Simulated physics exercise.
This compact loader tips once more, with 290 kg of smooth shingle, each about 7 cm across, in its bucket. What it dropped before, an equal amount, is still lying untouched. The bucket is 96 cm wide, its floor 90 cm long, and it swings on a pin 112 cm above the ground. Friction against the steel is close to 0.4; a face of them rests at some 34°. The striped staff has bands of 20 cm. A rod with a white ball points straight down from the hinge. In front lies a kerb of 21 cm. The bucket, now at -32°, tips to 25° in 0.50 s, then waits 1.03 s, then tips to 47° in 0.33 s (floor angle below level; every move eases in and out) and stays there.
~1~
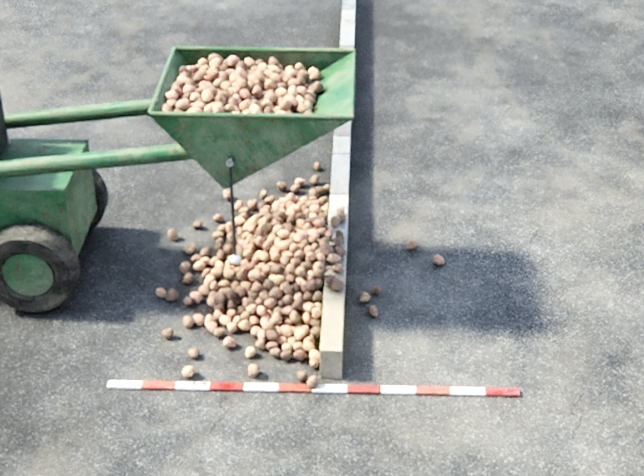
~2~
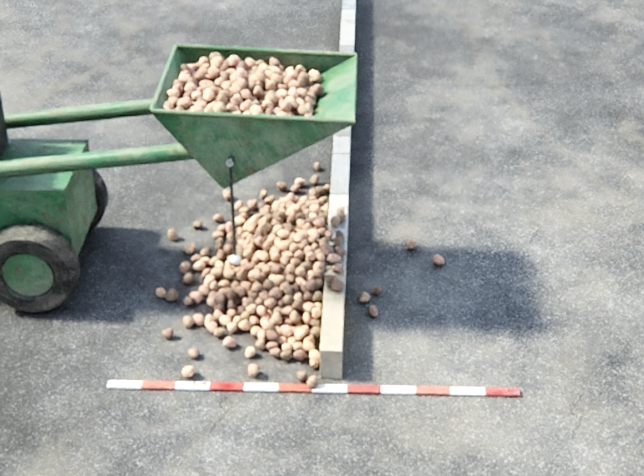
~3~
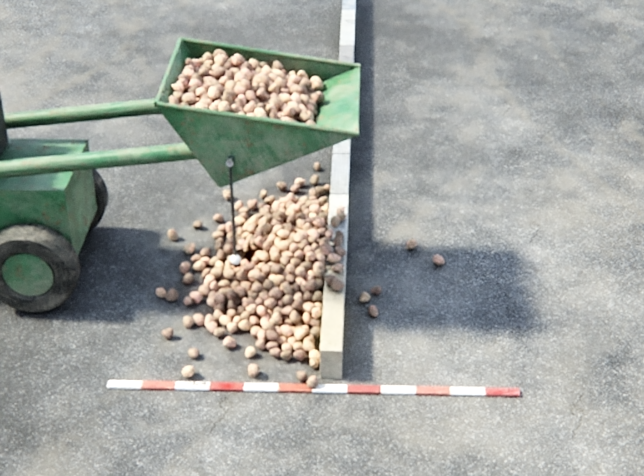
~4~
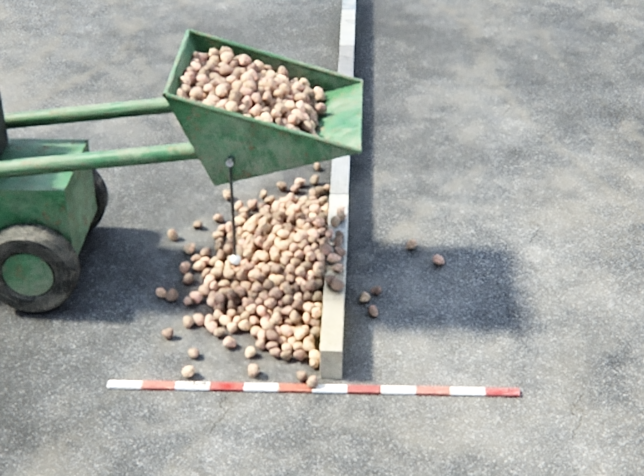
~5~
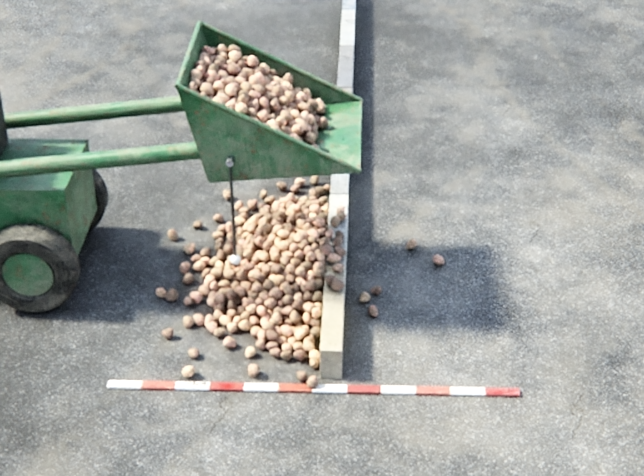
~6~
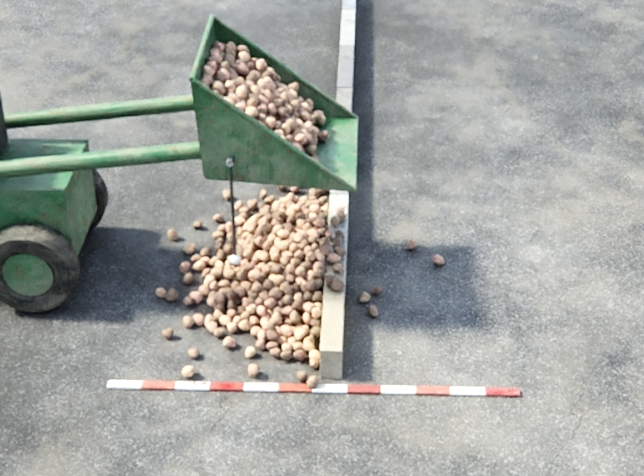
In this clip, a green loader's raised bucket, full of brownish rounded stones, tilts steadily forward, its right-hand lip lowering and its back edge rising, while the pile beneath it beside the kerb stays still.
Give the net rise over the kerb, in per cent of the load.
Roughly 100 per cent of a load more.
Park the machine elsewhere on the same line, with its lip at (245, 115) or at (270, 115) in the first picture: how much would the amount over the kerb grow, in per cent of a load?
About 25 and 50 per cent.
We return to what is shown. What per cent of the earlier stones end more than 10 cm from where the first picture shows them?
About 0 per cent.
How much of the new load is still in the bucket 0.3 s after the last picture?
Roughly 100 per cent is still inside.
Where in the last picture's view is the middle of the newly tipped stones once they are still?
Near (424, 269).
Then, 0.1 s after the last picture the floor is at 19°; in per cent of one load, 100 in the bucket, 99 on this side of the kerb, 1 over the kerb; the foremost stones are at (373, 267).
Then, 0.3 s after the last picture the floor is at 25°; in per cent of one load, 98 in the bucket, 100 on this side of the kerb, 2 over the kerb; the foremost stones are at (379, 241).
Then, 2.0 s after the last picture the floor is at 47°; in per cent of one load, 0 in the bucket, 99 on this side of the kerb, 101 over the kerb; the foremost stones are past the picture's edge.
Then, 4.5 s after the last picture the floor is at 47°; in per cent of one load, 0 in the bucket, 99 on this side of the kerb, 101 over the kerb; the foremost stones are past the picture's edge. Net gain over the kerb, 100.
